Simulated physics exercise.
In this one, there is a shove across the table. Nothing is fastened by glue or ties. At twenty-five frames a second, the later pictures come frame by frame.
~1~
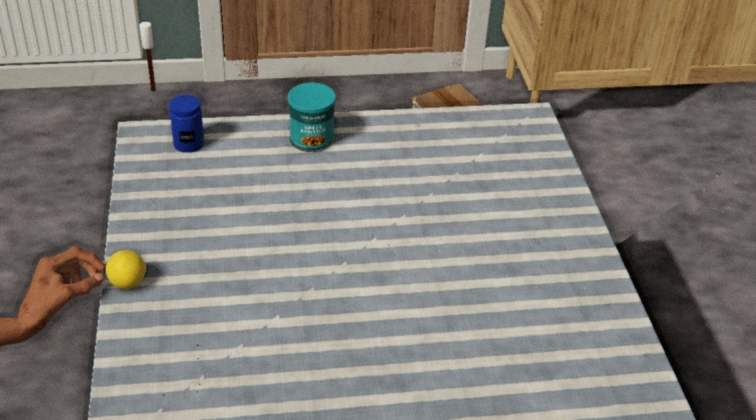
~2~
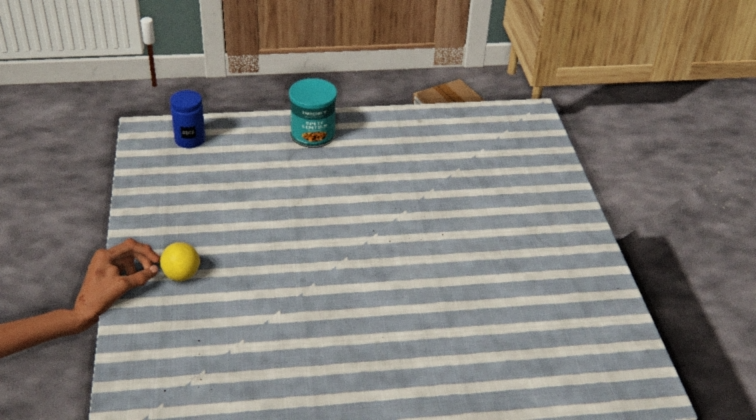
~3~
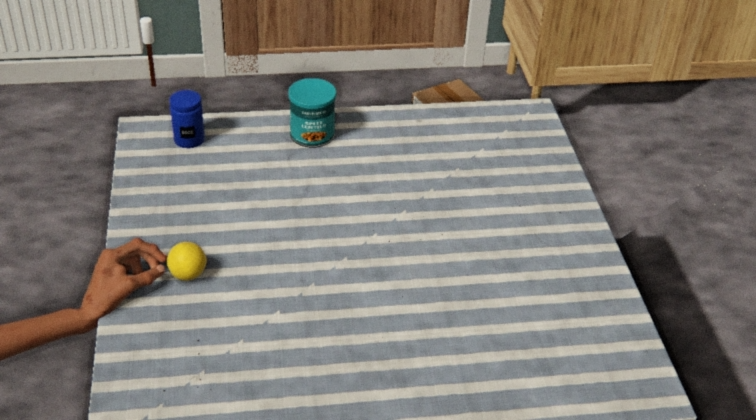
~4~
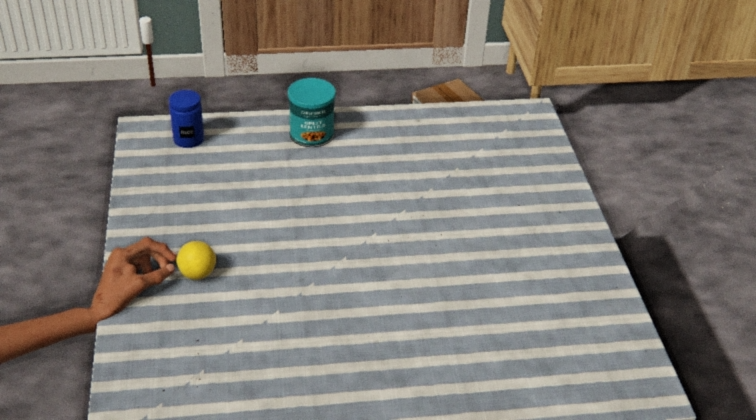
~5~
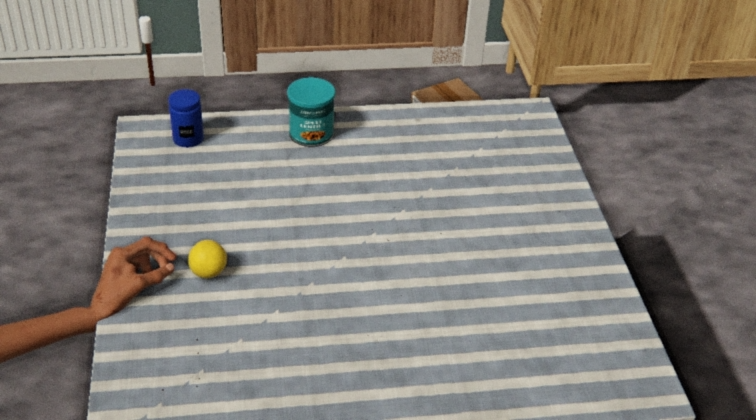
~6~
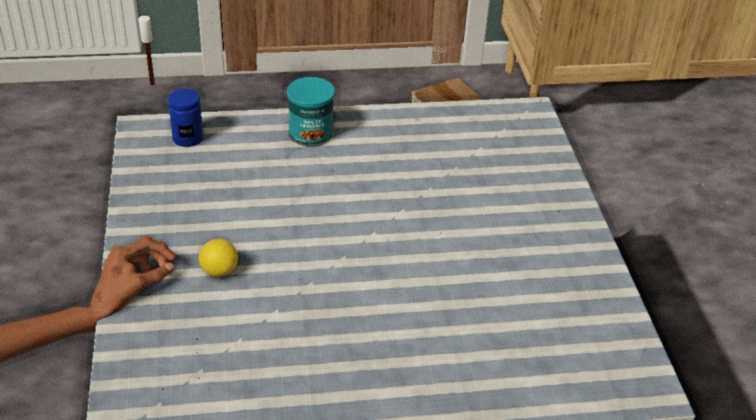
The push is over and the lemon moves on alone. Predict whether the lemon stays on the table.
Short version: It never escapes the table.
Then, 0.30 s later than the last frame, yellow lemon moved well along near (291, 253).
Then, 0.60 s later than the last frame, yellow lemon moved well along near (345, 250).
When it is over, moved from the start, yellow lemon. End places, in pixels of the last picture, yellow lemon near (404, 246).
